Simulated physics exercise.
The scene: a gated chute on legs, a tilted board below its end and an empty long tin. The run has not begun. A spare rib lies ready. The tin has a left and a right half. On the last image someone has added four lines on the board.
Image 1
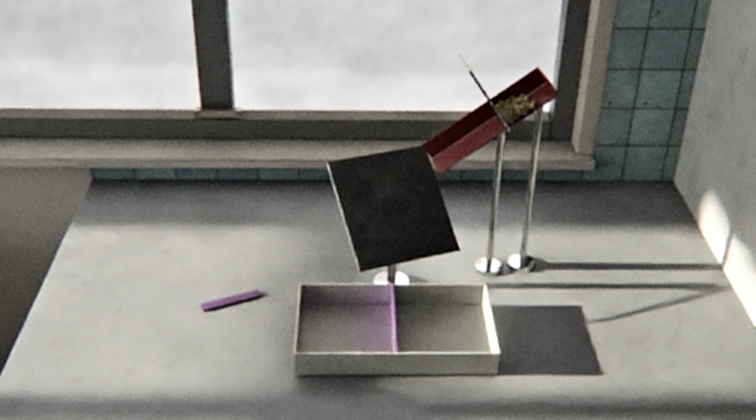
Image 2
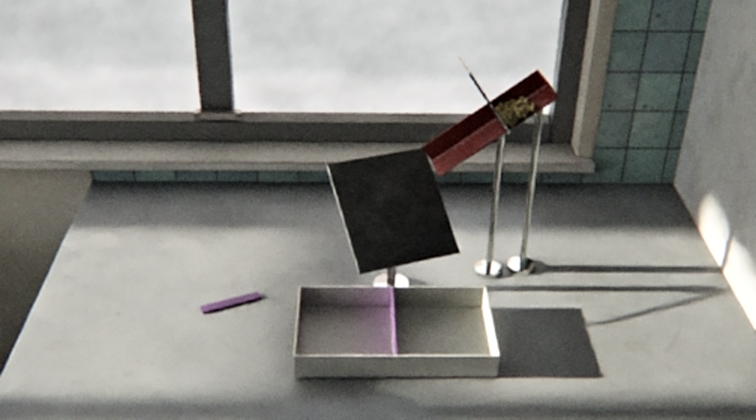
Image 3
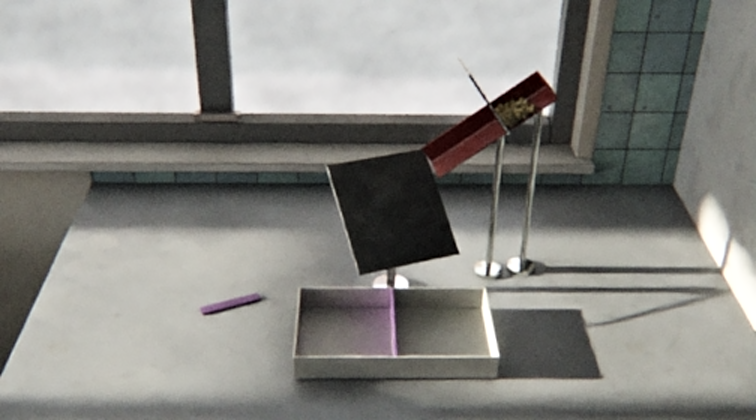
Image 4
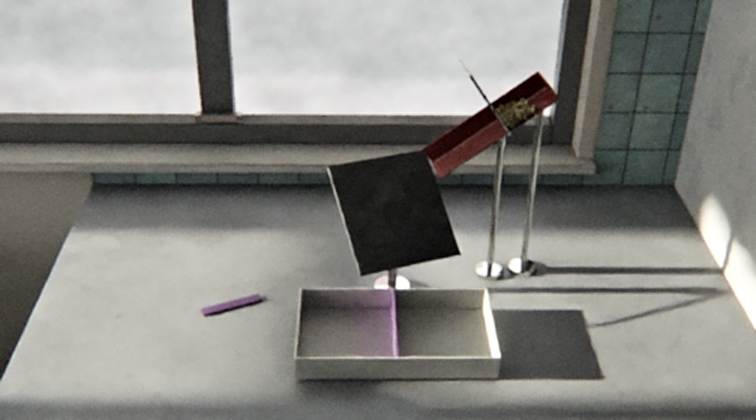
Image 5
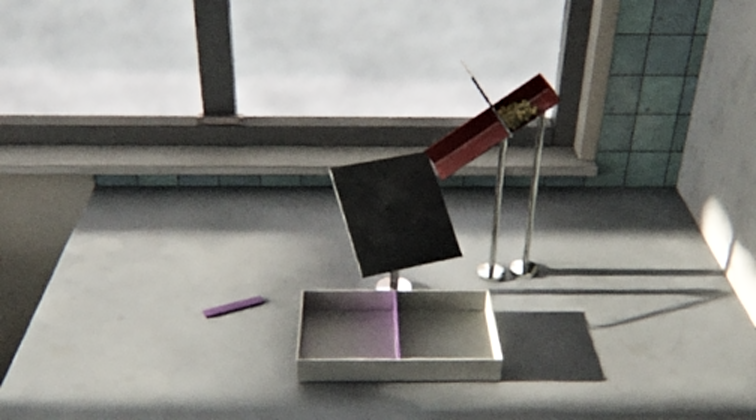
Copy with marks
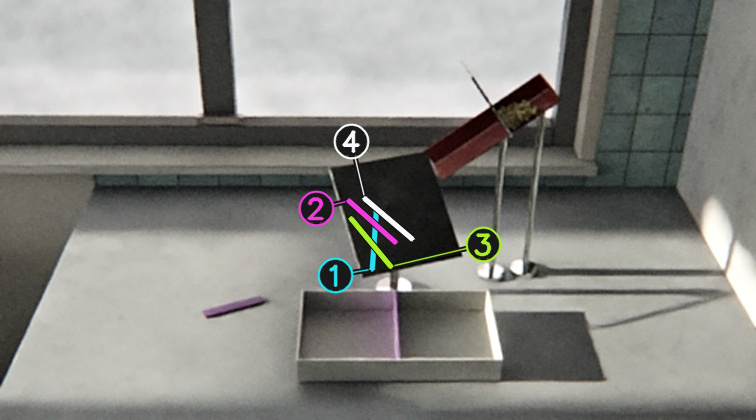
A red chute on thin metal legs, holding a small greenish clump behind a gate, stood above a dark tilted board and an empty divided tin, with a purple strip lying nearby; nothing noticeably moved.
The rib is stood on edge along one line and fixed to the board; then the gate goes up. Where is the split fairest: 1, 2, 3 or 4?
Choose 1.
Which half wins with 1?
More lands on the left.
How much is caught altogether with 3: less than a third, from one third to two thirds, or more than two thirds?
Line 3 gives more than two thirds.
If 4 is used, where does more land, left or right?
More lands on the right.
On the marked copy, line 1 from (376, 211) to (372, 269); line 2 from (348, 200) to (395, 242); line 3 from (351, 218) to (390, 266); line 4 from (364, 198) to (411, 238).
With 1, of what is caught, roughly two thirds in the left half, roughly a third in the right.
With 2, of what is caught, just a few in the left half, almost all in the right.
With 3, of what is caught, just a few in the left half, almost all in the right.
With 4, of what is caught, about a tenth in the left half, almost all in the right.
